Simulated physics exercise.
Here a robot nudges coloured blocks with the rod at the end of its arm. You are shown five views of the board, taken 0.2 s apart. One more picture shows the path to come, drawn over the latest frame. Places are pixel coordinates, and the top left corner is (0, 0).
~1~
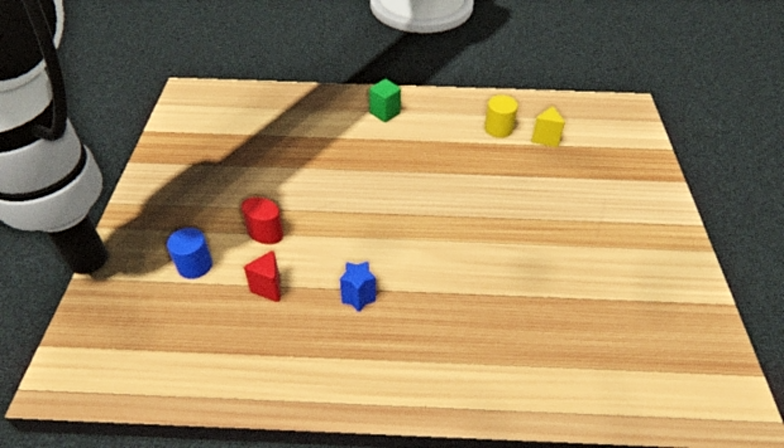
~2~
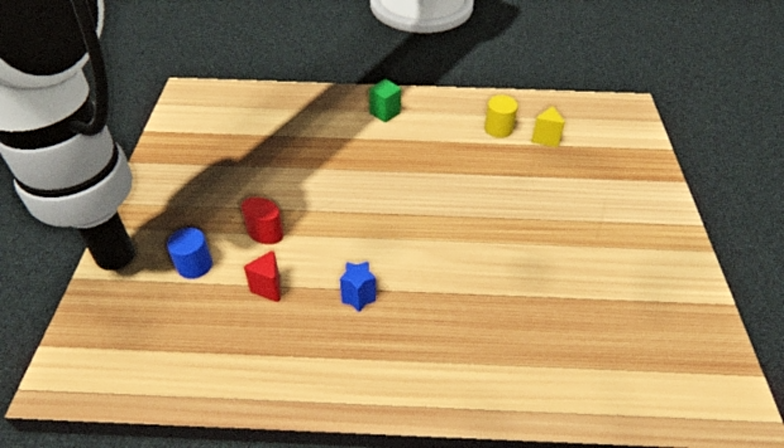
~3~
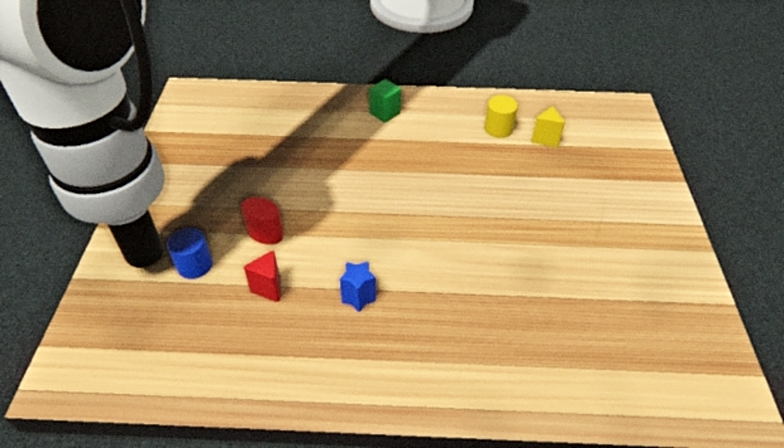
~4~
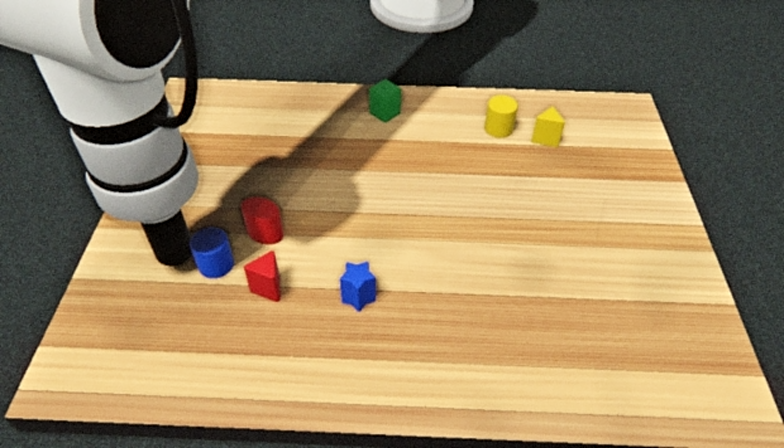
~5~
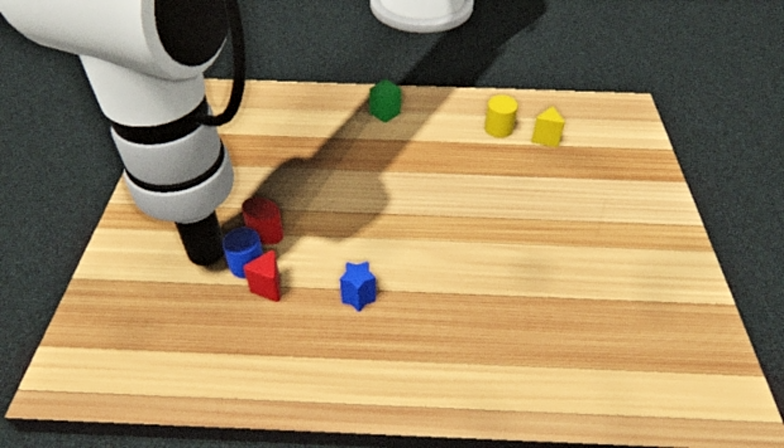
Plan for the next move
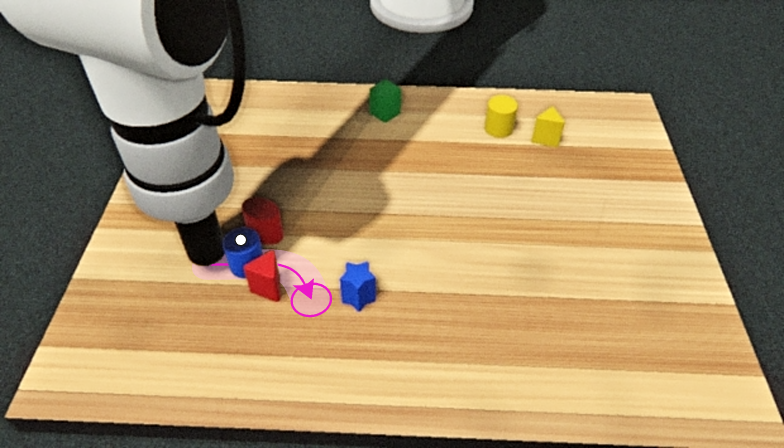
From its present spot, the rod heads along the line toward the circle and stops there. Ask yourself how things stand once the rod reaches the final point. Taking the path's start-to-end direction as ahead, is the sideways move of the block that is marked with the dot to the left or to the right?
The shift is leftward.
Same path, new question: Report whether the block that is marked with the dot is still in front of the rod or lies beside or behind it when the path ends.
It slips away.
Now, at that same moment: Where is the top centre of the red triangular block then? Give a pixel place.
It comes to (274, 281).
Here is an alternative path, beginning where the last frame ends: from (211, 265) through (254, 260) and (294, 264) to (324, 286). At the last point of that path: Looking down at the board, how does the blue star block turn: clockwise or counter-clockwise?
Viewed from the top, it goes clockwise.
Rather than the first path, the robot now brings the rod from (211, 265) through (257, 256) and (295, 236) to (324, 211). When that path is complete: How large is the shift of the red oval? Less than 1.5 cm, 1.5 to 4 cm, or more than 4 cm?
It will move between 1.5 and 4 cm.
Path on the board, from (211, 265) by way of (253, 264) and (293, 270) to (311, 300); the dot is on the blue circular block.
What follows on the original path. One third of the way, rod (251, 252); blue circular block (286, 240); red triangular block (269, 265), turned 35° clockwise.
Two thirds of the way, rod (291, 259); blue circular block (327, 243); red triangular block (273, 268), turned 60° clockwise.
At the end, rod (310, 288); blue circular block (337, 247); red oval in place; red triangular block (274, 281), turned 105° clockwise.
